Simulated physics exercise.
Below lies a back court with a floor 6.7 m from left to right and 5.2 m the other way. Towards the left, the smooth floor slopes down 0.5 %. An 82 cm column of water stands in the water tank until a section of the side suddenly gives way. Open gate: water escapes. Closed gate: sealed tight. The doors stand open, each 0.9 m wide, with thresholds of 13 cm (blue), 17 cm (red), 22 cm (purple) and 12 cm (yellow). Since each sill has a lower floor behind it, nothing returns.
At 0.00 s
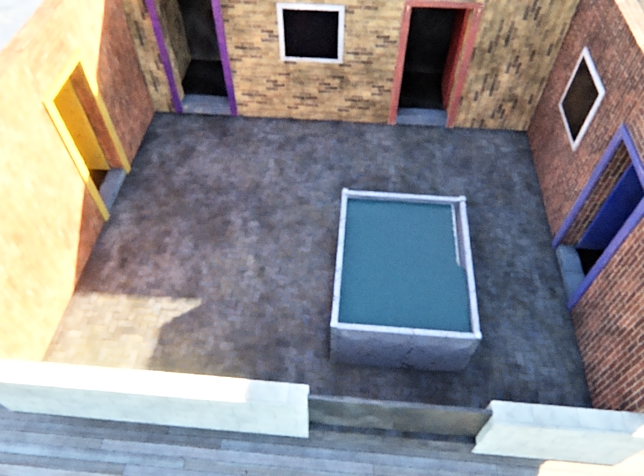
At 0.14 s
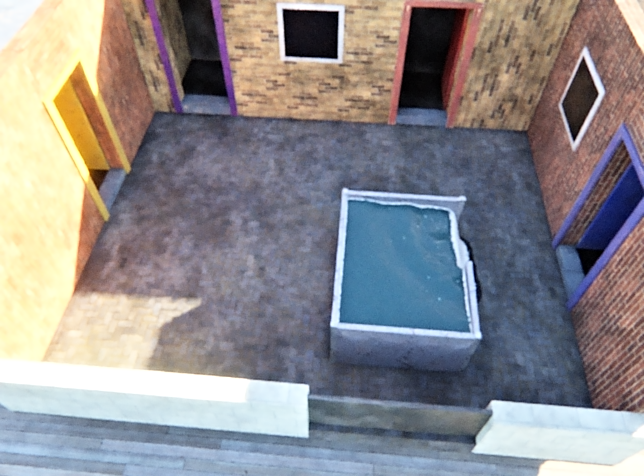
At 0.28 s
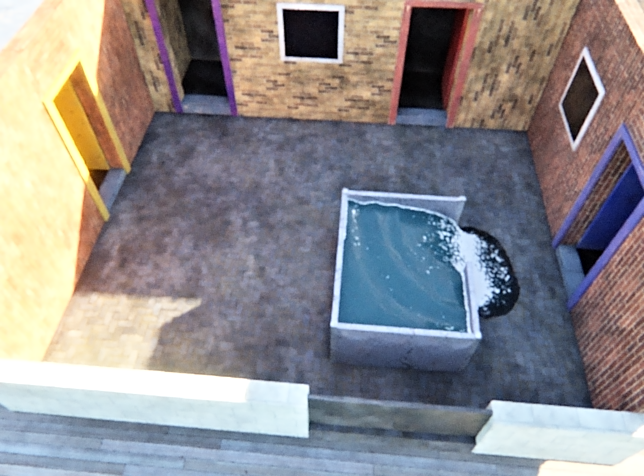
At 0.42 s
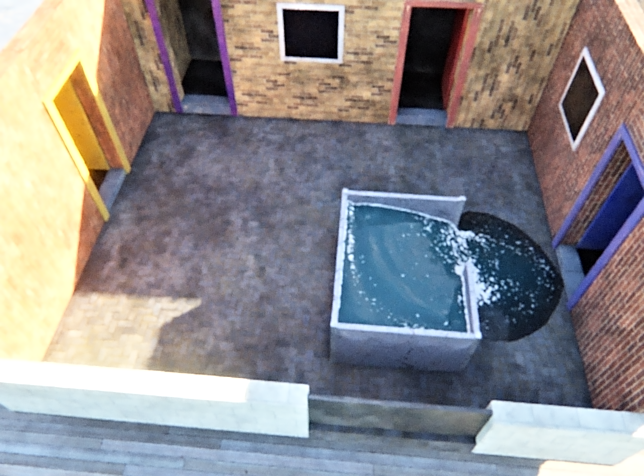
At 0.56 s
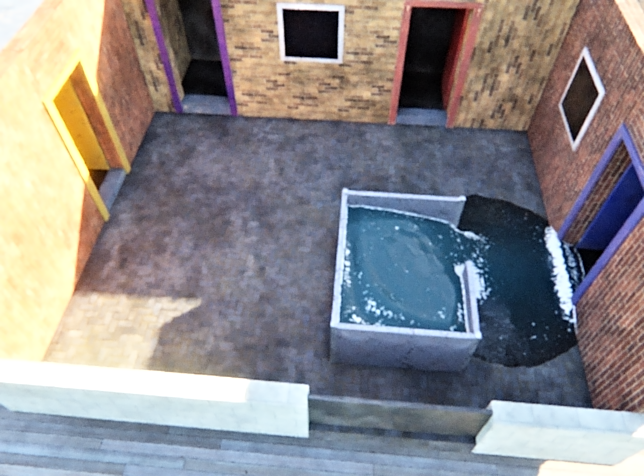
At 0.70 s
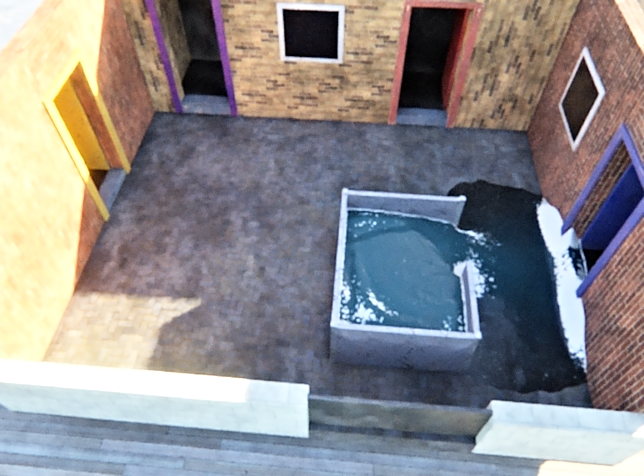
The clip opens on a brick-walled court with a tank of still, blue-green water standing on its dark floor. The tank's right side gives way and water pours out through the gap, foaming as it spreads rightward. It reaches the right wall by the blue doorway and widens along it in white froth.
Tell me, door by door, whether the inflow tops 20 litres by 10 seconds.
At the blue door it tops it; at the red door it falls short; at the purple door it falls short; at the yellow door it falls short.
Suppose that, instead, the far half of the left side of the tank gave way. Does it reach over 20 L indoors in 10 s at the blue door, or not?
Against the limit, blue does not exceed it.
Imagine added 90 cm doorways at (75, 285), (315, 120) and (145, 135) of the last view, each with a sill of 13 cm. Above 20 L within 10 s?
Result in order - not enough, not enough, not enough.
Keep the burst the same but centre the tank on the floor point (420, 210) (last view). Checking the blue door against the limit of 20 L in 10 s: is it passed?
So the blue door keeps within it.
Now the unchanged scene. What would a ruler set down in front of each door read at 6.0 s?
Blue 13 cm, red 8 cm, purple 3 cm, yellow 8 cm.
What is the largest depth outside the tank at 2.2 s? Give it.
Max depth: About 35 centimetres.
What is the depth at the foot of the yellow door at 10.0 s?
Close to 8.5 cm of depth.
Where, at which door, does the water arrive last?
The yellow door.
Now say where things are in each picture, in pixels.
In the first frame, still water, 82 cm deep, in the water tank at (403, 260).
In the second frame, water pours out at (453, 258) and has run 0.6 m, to a hidden place; typically 10 cm deep outside, 82 cm at the water tank's back.
In the third frame, water pours out at (453, 259) and has run 0.9 m, to (511, 293); typically 13 cm deep outside, 81 cm at the water tank's back.
In the fourth frame, the front is at (555, 289), 1.4 m from the gap at (453, 260); 2.1 m2 of floor is under water; 73 cm left at the back of the water tank.
In the fifth frame, water pours out at (453, 260) and has run 1.8 m, to (548, 225); typically 7 cm deep outside, 69 cm at the water tank's back.
In the sixth frame, water pours out at (453, 260) and has run 2.1 m, to (542, 199); typically 7 cm deep outside, 70 cm at the water tank's back.
After 1.4 s water covers 20 % of the floor and is deepest (43 cm) near (555, 254); blue door 38 cm at the sill, 178 L in, red door not reached, purple door not reached, yellow door not reached.
After 2.2 s water covers 25 % of the floor and is deepest (35 cm) near (527, 138); blue door 34 cm at the sill, 350 L in, red door 7 cm at the sill, 0 L in, purple door not reached, yellow door not reached.
After 3.5 s water covers 50 % of the floor and is deepest (24 cm) near (558, 264); blue door 23 cm at the sill, 464 L in, red door 11 cm at the sill, 0 L in, purple door not reached, yellow door not reached.
After 6.0 s water covers 90 % of the floor and is deepest (15 cm) near (598, 433); blue door 13 cm at the sill, 518 L in, red door 8 cm at the sill, 0 L in, purple door 3 cm at the sill, 0 L in, yellow door 8 cm at the sill, 0 L in.
After 10.0 s water covers 95 % of the floor and is deepest (10 cm) near (109, 377); blue door 7 cm at the sill, 520 L in, red door 6 cm at the sill, 0 L in, purple door 7 cm at the sill, 0 L in, yellow door 8 cm at the sill, 0 L in.
